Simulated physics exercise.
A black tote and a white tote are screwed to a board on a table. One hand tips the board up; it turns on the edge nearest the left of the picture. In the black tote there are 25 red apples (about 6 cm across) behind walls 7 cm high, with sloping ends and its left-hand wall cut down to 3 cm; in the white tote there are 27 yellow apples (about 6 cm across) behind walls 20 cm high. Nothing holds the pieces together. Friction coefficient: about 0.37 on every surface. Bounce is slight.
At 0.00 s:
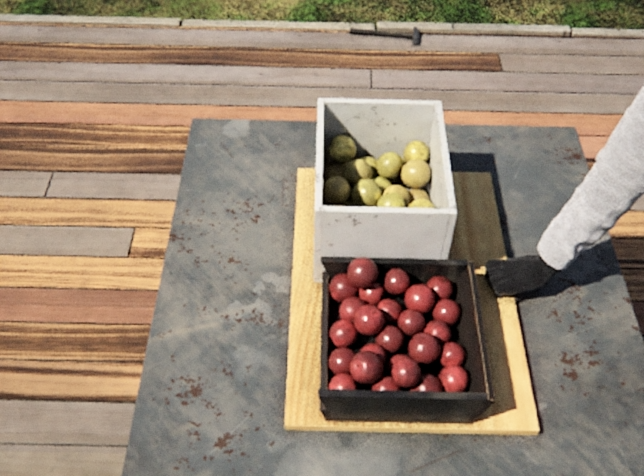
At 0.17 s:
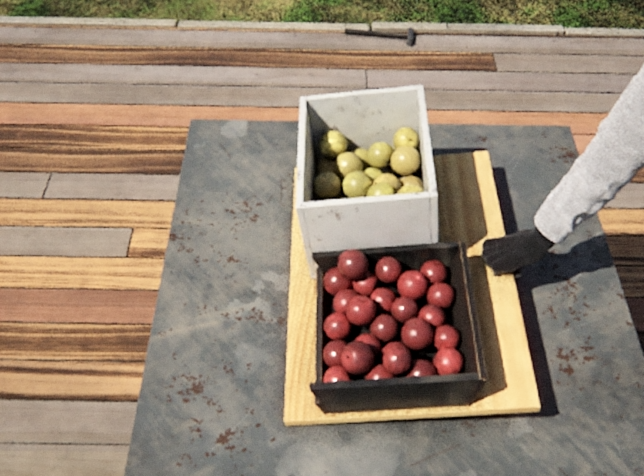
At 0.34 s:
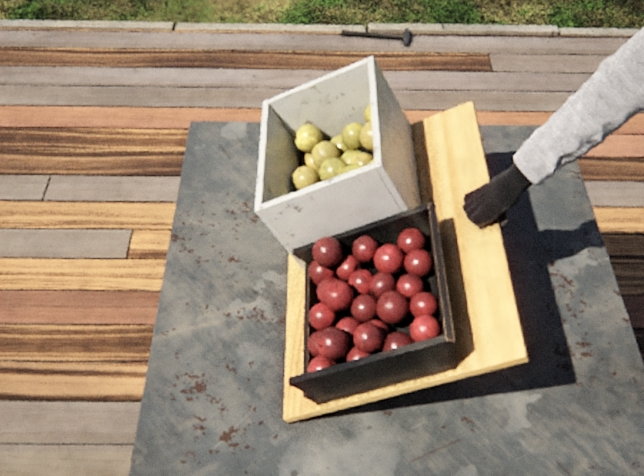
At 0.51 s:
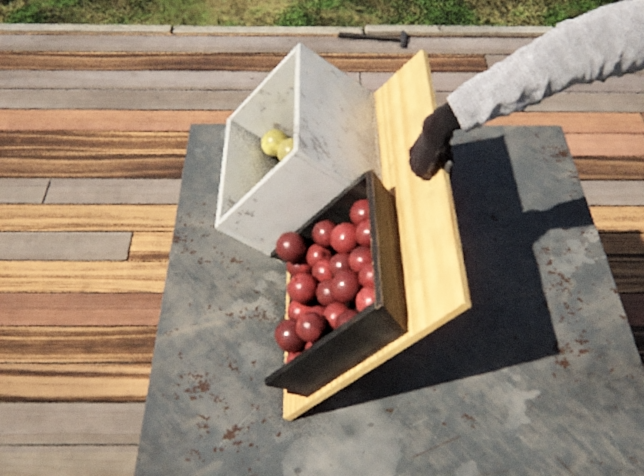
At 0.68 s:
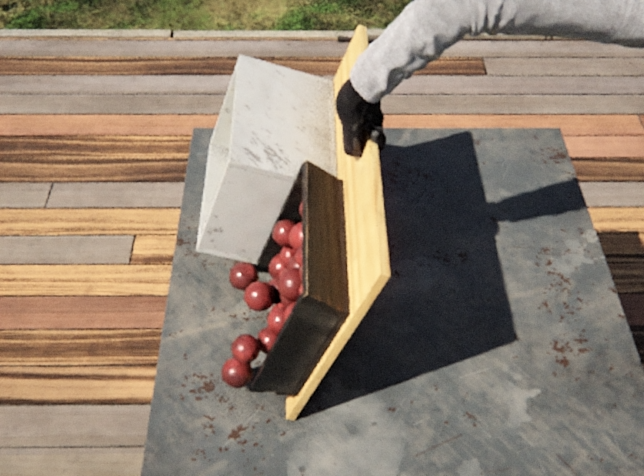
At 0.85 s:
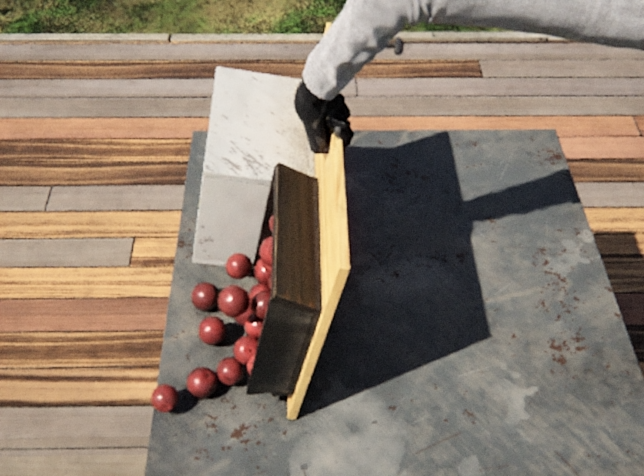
A gloved hand lifted the right side of a wooden board holding two boxes, tilting it steeply to the left, and red balls tumbled from the black box onto the table beside the white one.
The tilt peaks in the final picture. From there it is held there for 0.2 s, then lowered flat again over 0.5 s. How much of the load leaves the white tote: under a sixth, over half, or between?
It sheds less than a sixth of them.
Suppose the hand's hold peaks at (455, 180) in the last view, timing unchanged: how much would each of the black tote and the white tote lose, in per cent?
In that case black tote 20, white tote 0 per cent.
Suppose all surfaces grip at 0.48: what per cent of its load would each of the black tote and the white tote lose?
In that case black tote 100, white tote 10 per cent.
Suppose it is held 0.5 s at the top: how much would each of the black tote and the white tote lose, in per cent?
In that case black tote 100, white tote 10 per cent.
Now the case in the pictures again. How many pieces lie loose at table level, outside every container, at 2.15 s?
About 16.
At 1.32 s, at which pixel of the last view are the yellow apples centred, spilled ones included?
At about (310, 184).
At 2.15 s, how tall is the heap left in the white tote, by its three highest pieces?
Roughly 12 cm high.
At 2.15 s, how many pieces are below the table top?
Roughly 8.
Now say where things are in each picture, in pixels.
In the first picture (each is followed by its nearest rim corner in this view; the camera moves round a little), white tote, (322, 208); black tote, (318, 393); 0° from level; none out.
In the second picture, white tote, (303, 205); black tote, (309, 387); 8° from level.
In the third picture, white tote, (261, 207); black tote, (288, 381); 28° from level.
In the fourth picture, white tote, (219, 222); black tote, (264, 382); 51° from level.
In the fifth picture, white tote, (198, 245); black tote, (250, 389); 71° from level; 3 out, the lowest apple at (237, 372).
In the sixth picture, white tote, (193, 256); black tote, (246, 392); 79° from level; 8 out, the lowest apple at (202, 382).
After 1.06 s, tilt 79°; black tote 10 in, 15 out and white tote 27 in, 0 out.
After 1.32 s, tilt 35°; black tote 1 in, 24 out and white tote 25 in, 2 out.
After 1.68 s, tilt 0°; black tote 1 in, 24 out and white tote 25 in, 2 out.
Outcome (at 2.15 s), black tote 1 in, 24 out and white tote 25 in, 2 out. Asked share, 2 of 27, 7 per cent.
